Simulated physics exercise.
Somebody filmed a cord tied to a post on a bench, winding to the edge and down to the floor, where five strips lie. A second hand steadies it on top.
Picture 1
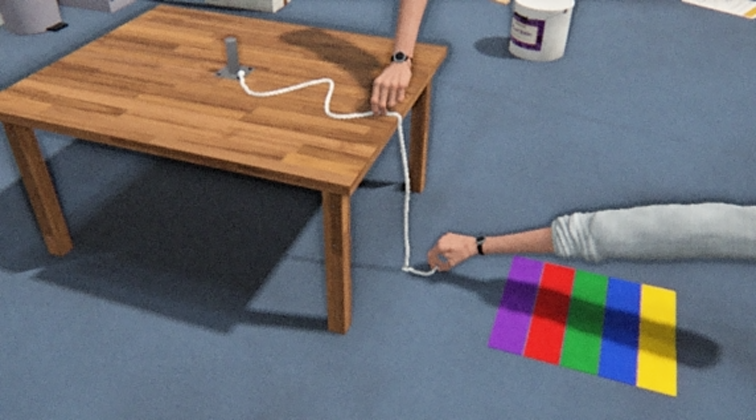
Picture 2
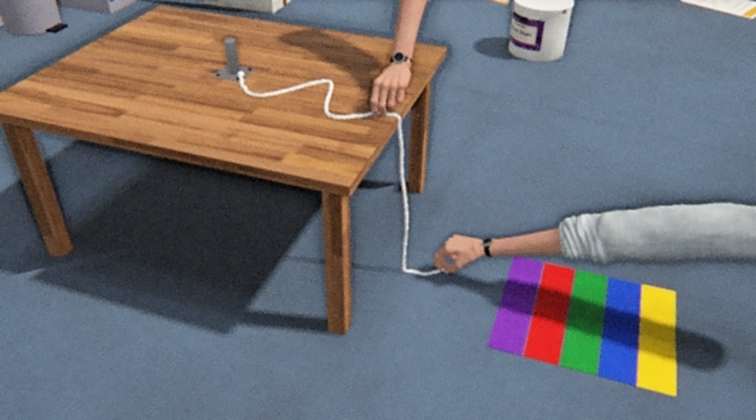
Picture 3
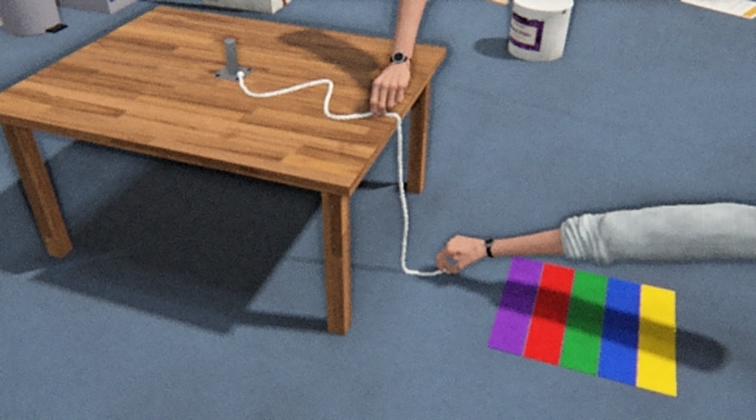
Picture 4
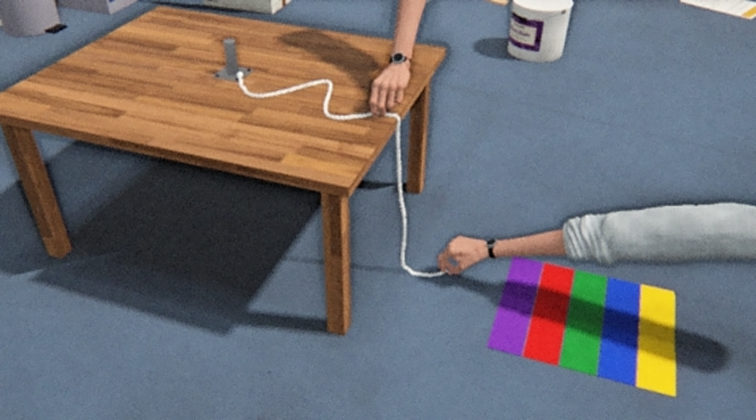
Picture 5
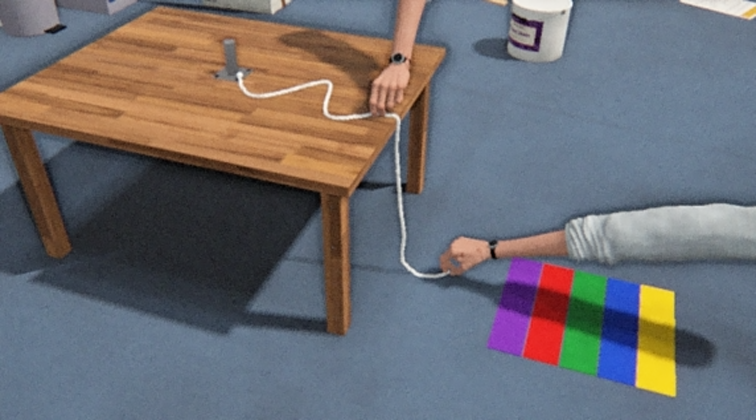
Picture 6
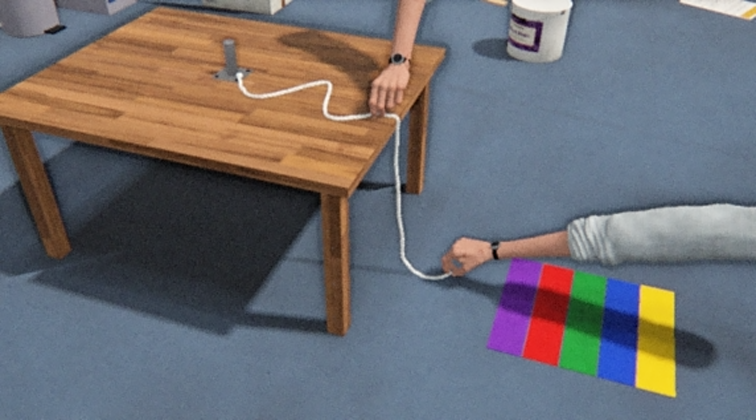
At the start, a white cord runs from a post on a wooden table, under one hand at the edge, and down to another hand near the floor, beside five coloured strips. The lower hand shifts very slightly right with the cord's end, then stays nearly still, while the upper hand keeps its place.
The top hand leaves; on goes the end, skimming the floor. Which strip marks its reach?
It halts on the yellow strip.
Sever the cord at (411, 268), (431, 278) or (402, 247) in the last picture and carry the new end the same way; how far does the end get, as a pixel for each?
The places are (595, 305), (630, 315) and (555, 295).
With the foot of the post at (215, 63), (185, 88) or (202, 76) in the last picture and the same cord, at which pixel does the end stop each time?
Near (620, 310), (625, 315) and (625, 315).
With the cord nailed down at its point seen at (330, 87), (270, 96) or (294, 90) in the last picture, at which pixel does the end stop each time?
Near (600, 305), (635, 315) and (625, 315).
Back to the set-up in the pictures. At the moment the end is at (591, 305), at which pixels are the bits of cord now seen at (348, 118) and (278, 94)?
Near (413, 153) and (309, 89).
A little later, end near (591, 305); over green.
Next, end near (635, 315); over blue.
When it is tight, end near (663, 322); over yellow. Over yellow.
